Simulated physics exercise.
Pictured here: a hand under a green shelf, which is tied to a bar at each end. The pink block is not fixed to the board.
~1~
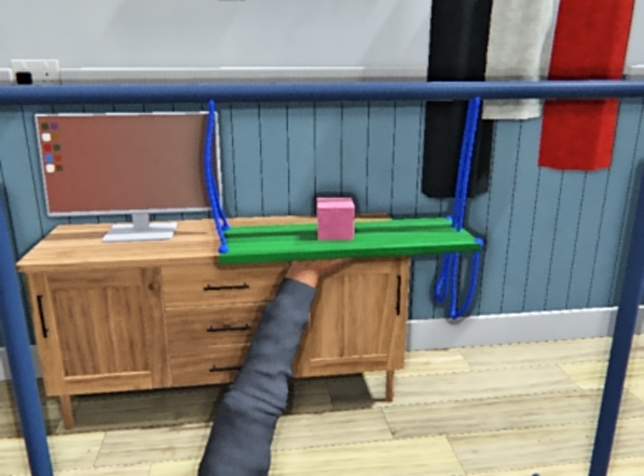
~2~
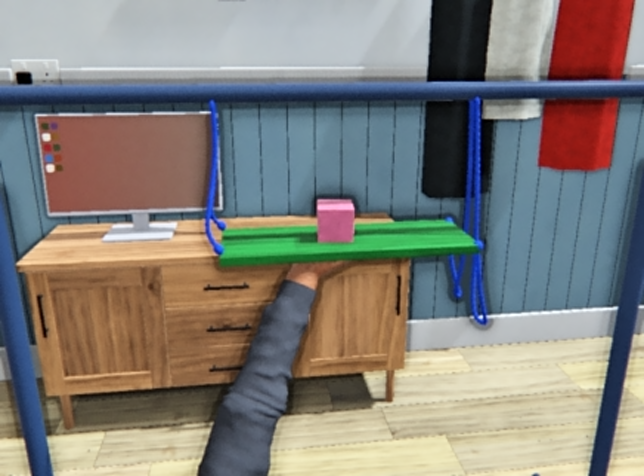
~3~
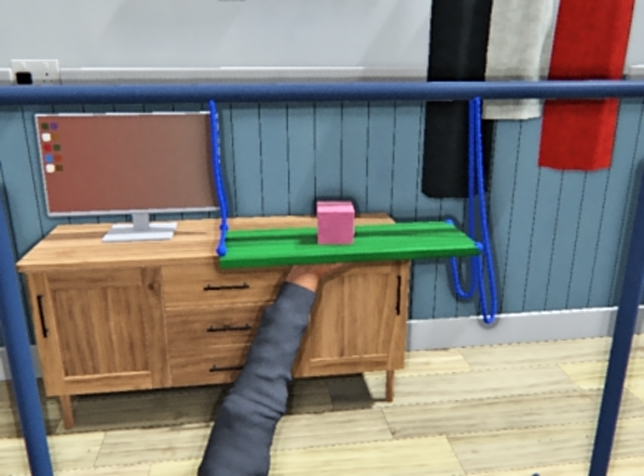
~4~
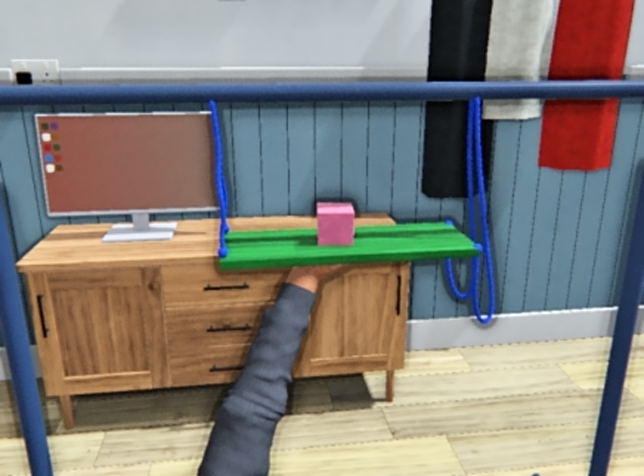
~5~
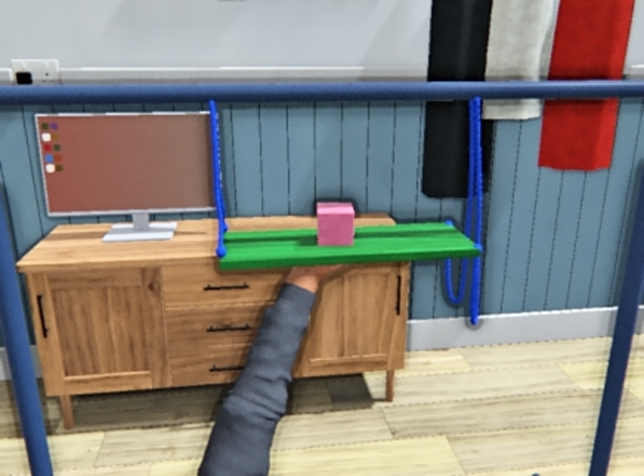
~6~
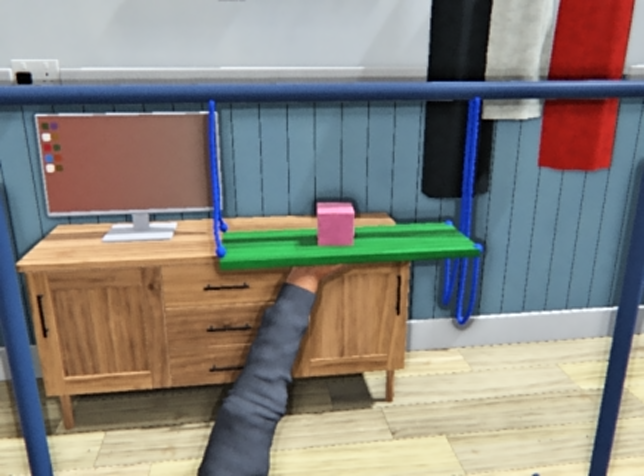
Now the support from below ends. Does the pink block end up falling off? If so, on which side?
Yes, on the right.
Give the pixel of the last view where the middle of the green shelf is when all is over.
Roughly at (305, 323).
Then, 0.62 s past the final frame, board tipped 43° down to the right; block falling near (531, 400).
Then, 1.24 s past the final frame, board tipped 43° down to the right; block on the floor.
When it is over, board tipped 46° down to the right; block on the floor. The pink block tumbles from the right end.
